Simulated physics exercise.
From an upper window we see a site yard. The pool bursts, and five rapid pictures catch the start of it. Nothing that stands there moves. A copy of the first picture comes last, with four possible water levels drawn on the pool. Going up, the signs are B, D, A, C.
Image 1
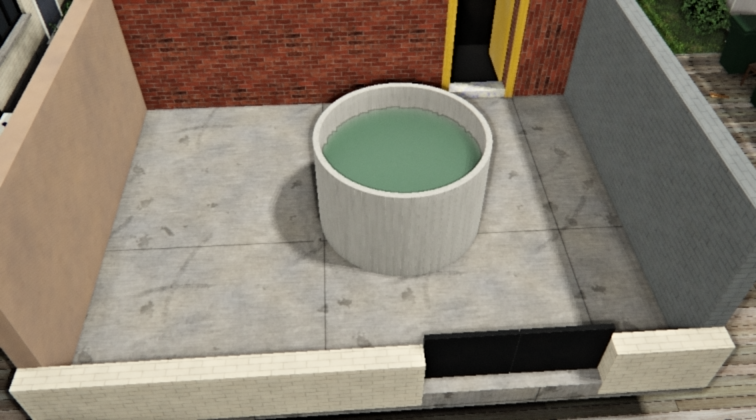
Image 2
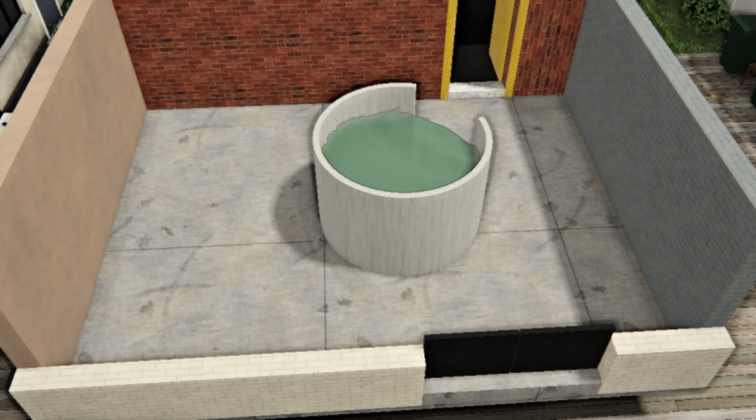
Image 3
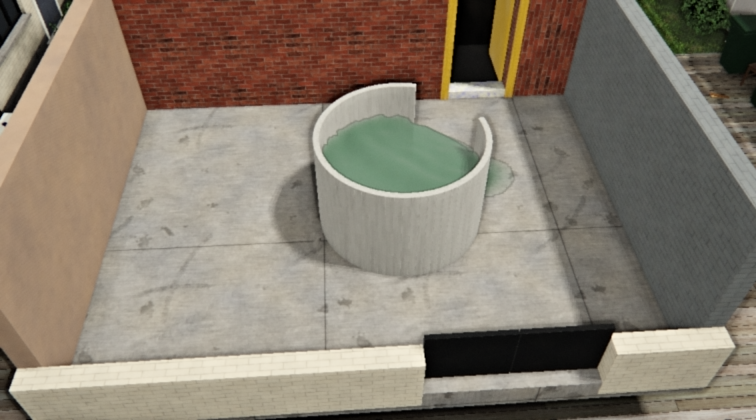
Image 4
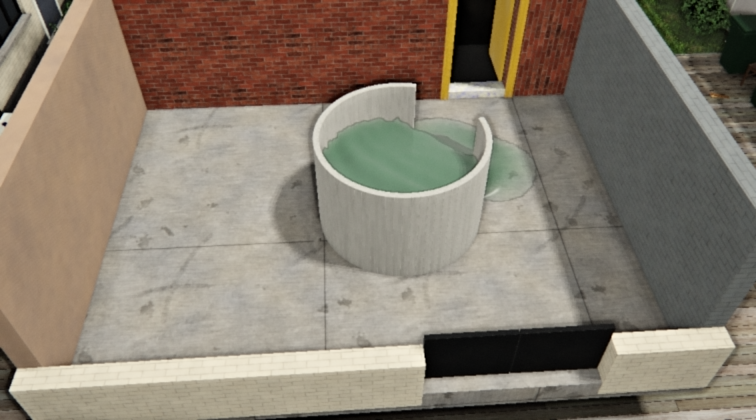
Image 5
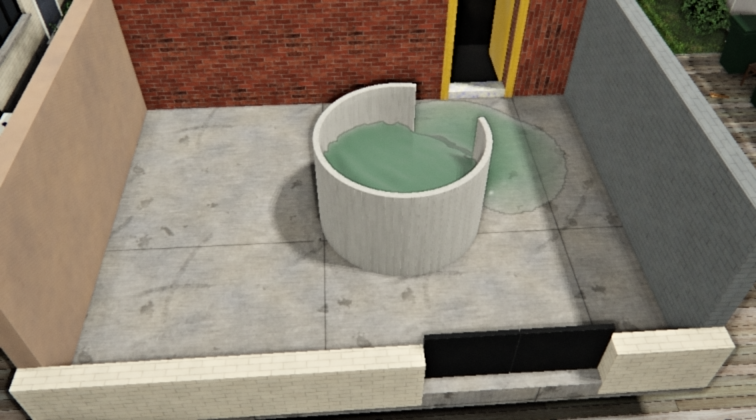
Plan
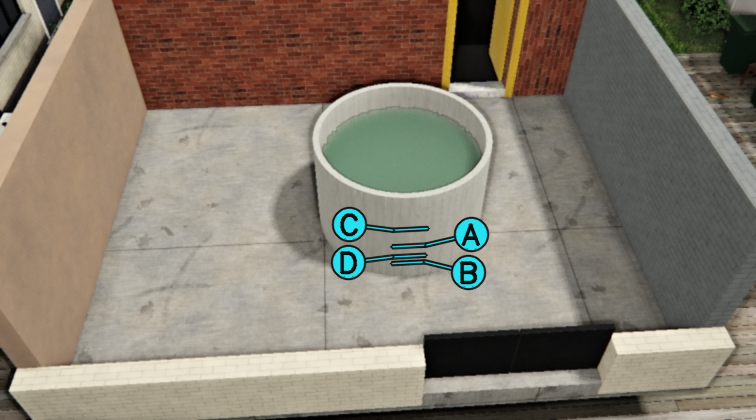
In this clip, a round pale tank of green water stands in a walled yard until a section of its back right side disappears, and water pours through the gap, spreading across the concrete toward the gray wall.
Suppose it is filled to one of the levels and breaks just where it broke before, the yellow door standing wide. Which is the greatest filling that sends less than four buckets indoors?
D will do.
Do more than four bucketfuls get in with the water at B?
No, that is safe.
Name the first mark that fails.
Mark A.
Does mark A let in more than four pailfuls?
Yes, it does.
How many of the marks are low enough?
Two of the four.
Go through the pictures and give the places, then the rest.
Water in the pool at rest, its middle at (402, 155); foot of the yellow doorway at (476, 98); shut gate at (518, 336), in the first frame.
Water covers 1 % of the ground, its front hidden from here, in the second frame.
In the third frame, 4 % of the ground under water, visible out to (504, 182).
In the fourth frame, 8 % of the ground under water, visible out to (526, 158).
In the fifth frame, 15 % of the ground under water, visible out to (547, 138).
In cyan, A at (409, 245); B at (408, 262); C at (410, 229); D at (408, 256); from the bottom up B, D, A, C.
With A, about 10 bucketfuls get in.
With B, nothing gets over.
With C, dozens of bucketfuls pour in.
With D, a bucket or two gets in.
